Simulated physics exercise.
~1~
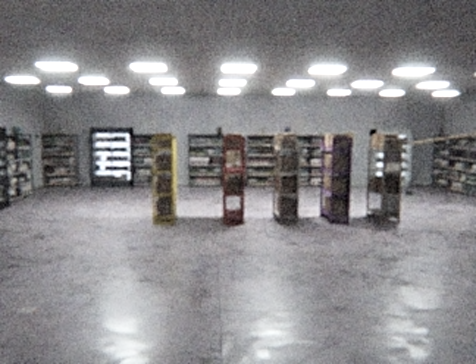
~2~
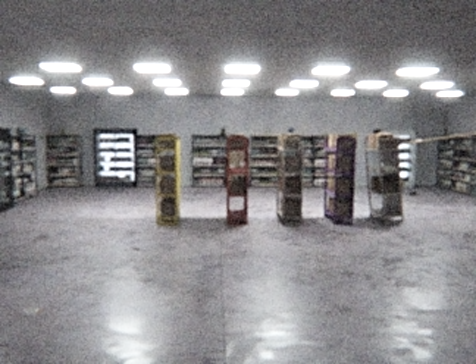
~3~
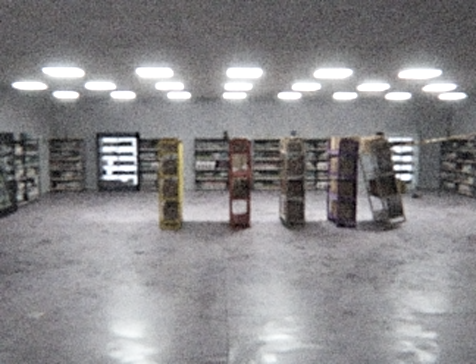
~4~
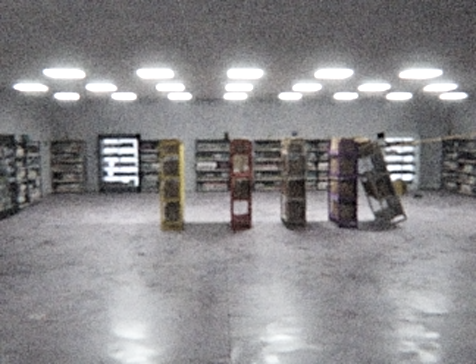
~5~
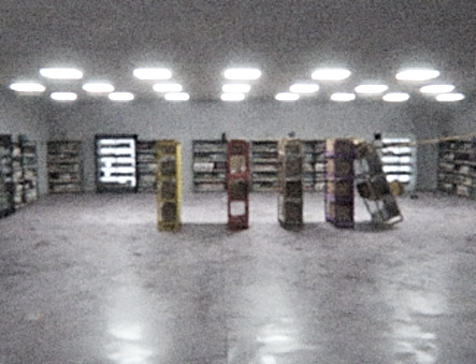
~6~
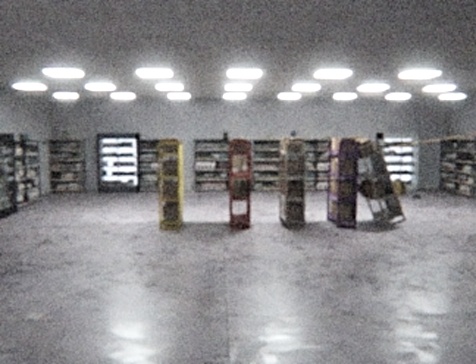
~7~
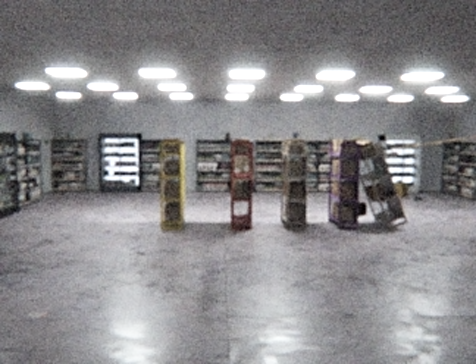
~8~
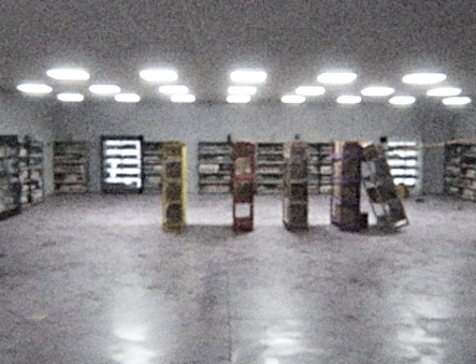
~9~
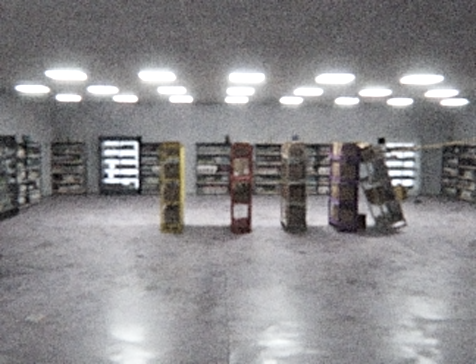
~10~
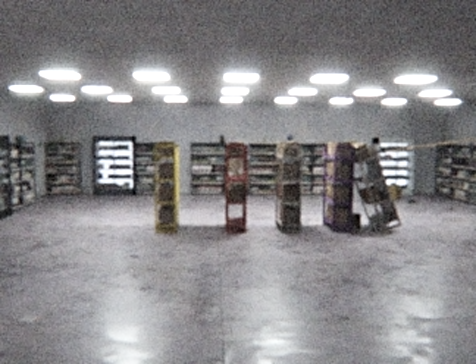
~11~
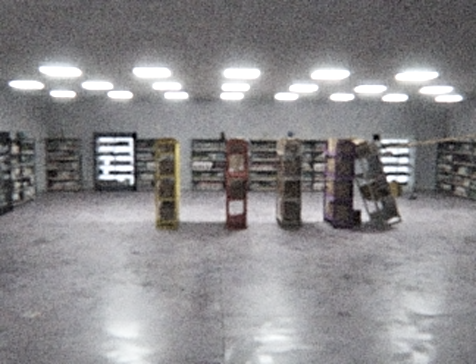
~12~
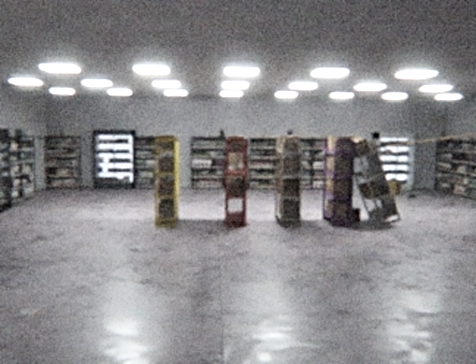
Storeroom with five shelving units in a row, a pole tipping the rightmost one left until it rests leaning against the upright purple unit.
